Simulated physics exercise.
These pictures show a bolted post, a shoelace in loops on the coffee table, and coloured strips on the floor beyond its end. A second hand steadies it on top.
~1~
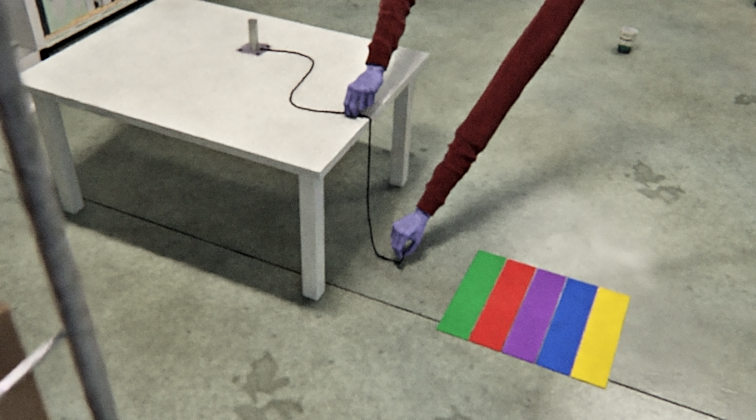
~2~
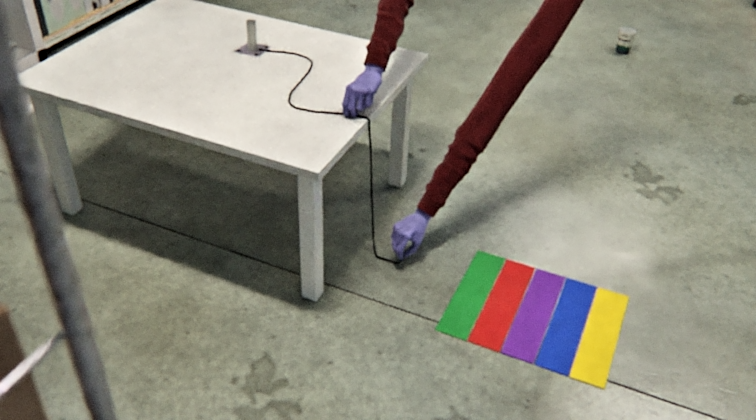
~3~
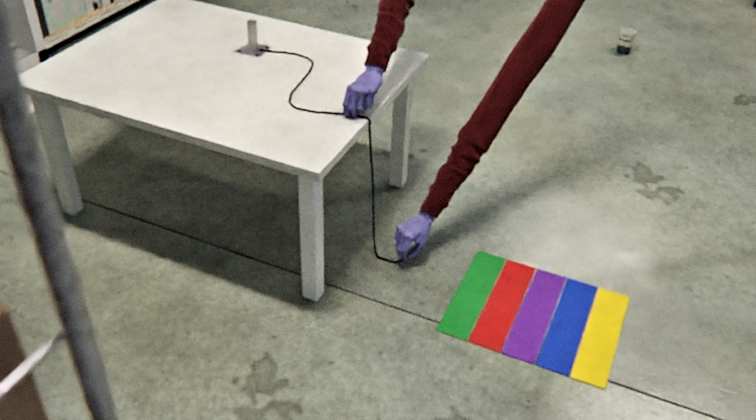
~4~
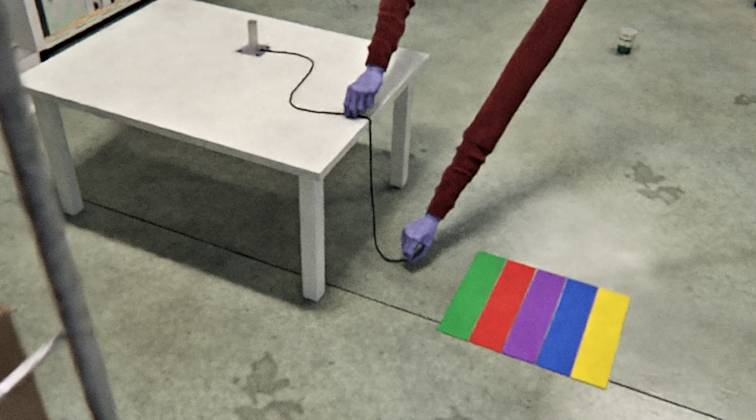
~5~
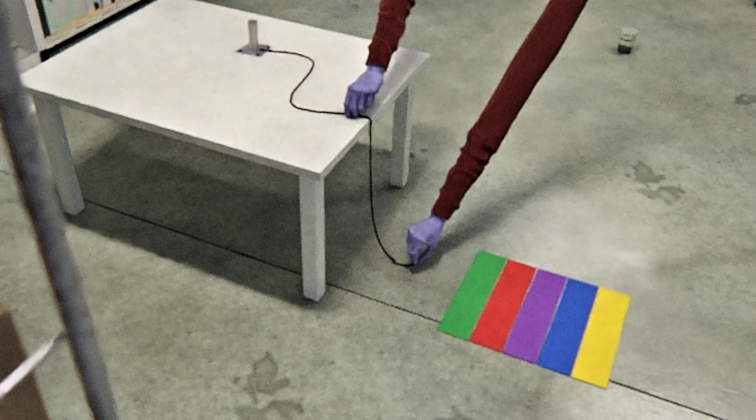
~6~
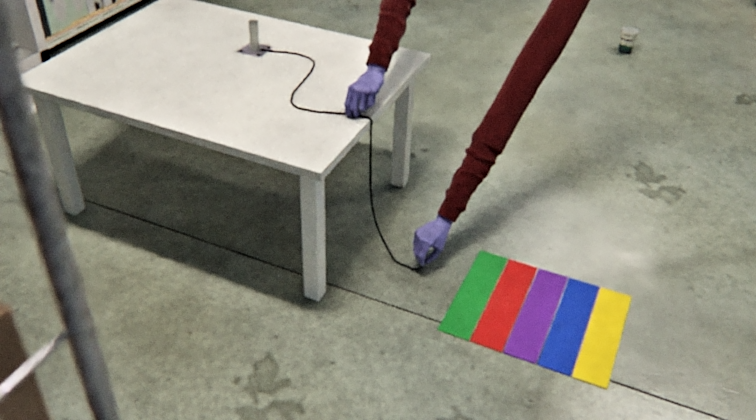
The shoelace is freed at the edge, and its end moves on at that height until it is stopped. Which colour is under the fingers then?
It halts on the blue strip.
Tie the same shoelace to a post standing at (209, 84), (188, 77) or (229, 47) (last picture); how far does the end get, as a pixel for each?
The places are (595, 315), (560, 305) and (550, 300).
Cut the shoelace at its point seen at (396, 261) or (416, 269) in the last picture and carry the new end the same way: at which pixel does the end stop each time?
In that order: (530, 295) and (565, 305).
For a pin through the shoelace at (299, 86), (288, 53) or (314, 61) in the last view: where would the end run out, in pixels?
Try by try, around (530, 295), (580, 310) and (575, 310).
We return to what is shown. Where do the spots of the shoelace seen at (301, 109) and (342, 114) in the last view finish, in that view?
They go to (377, 110) and to (410, 137).
Soon after, end near (533, 297); over purple.
Then, end near (564, 307); over blue.
At full stretch, end near (582, 313); over blue. Over blue.
